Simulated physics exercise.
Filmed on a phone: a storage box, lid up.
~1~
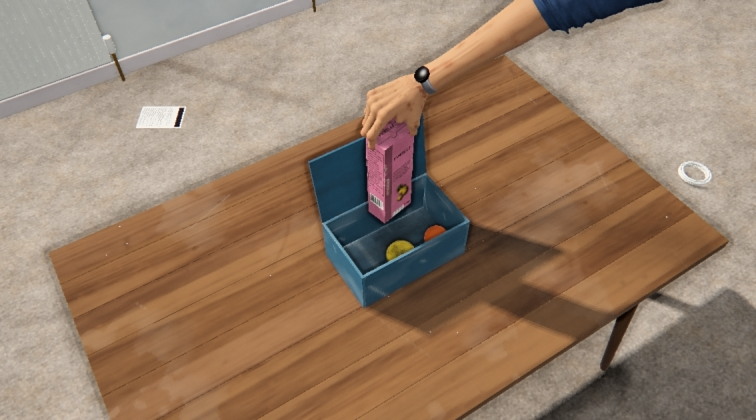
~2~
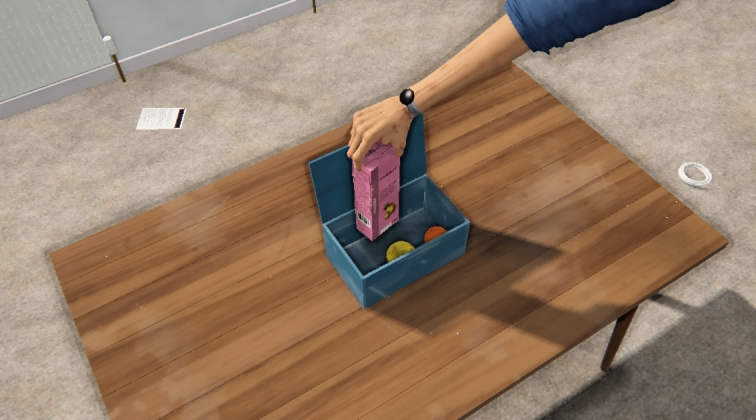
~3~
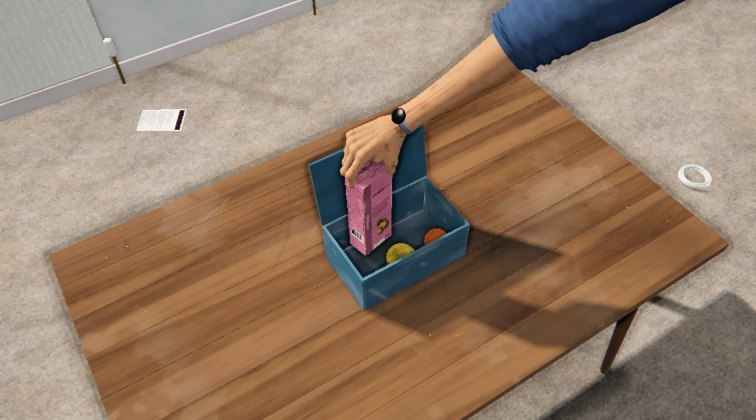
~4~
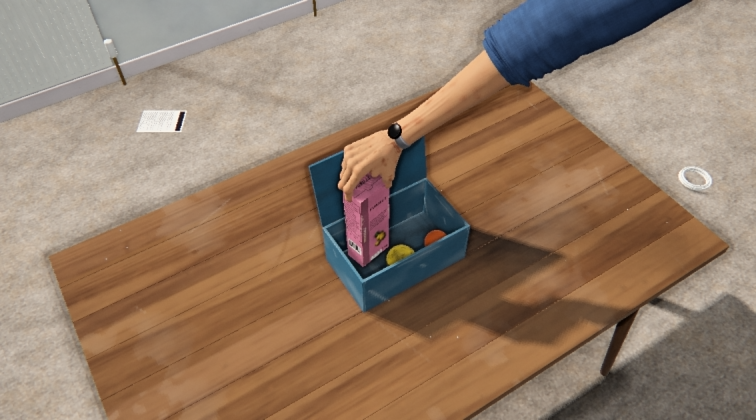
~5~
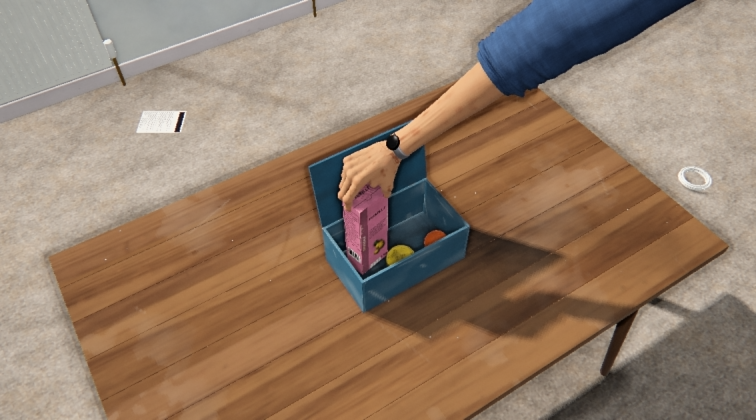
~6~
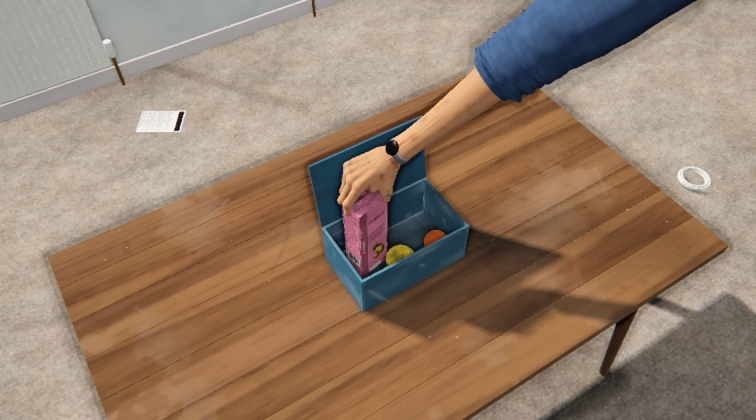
A hand lowers a pink carton into the left side of an open blue box.
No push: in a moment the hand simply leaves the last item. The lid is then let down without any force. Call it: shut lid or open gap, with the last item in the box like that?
Open gap.
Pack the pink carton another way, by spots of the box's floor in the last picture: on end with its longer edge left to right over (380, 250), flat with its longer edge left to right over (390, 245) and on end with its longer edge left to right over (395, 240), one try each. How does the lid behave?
1: Open. 2: Closed. 3: Open.
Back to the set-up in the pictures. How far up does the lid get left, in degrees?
I'd put it at roughly 25°.
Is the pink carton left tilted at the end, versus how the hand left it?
At the finish the pink carton goes crooked.
Then, 1.20 s on from there, lid starting down.
Then, 1.60 s on from there, lid 64° above the rim; pink carton turned 8° from how it was put near (371, 236).
Then, 1.80 s on from there, lid 48° above the rim; pink carton turned 20° from how it was put near (379, 242).
Then, 2.00 s on from there, lid 27° above the rim; pink carton turned 46° from how it was put near (386, 246).
In the end, lid 26° above the rim; toppled in the box, pink carton; the other 2 unmoved. At the end, from the last picture's camera, pink carton near (386, 246).
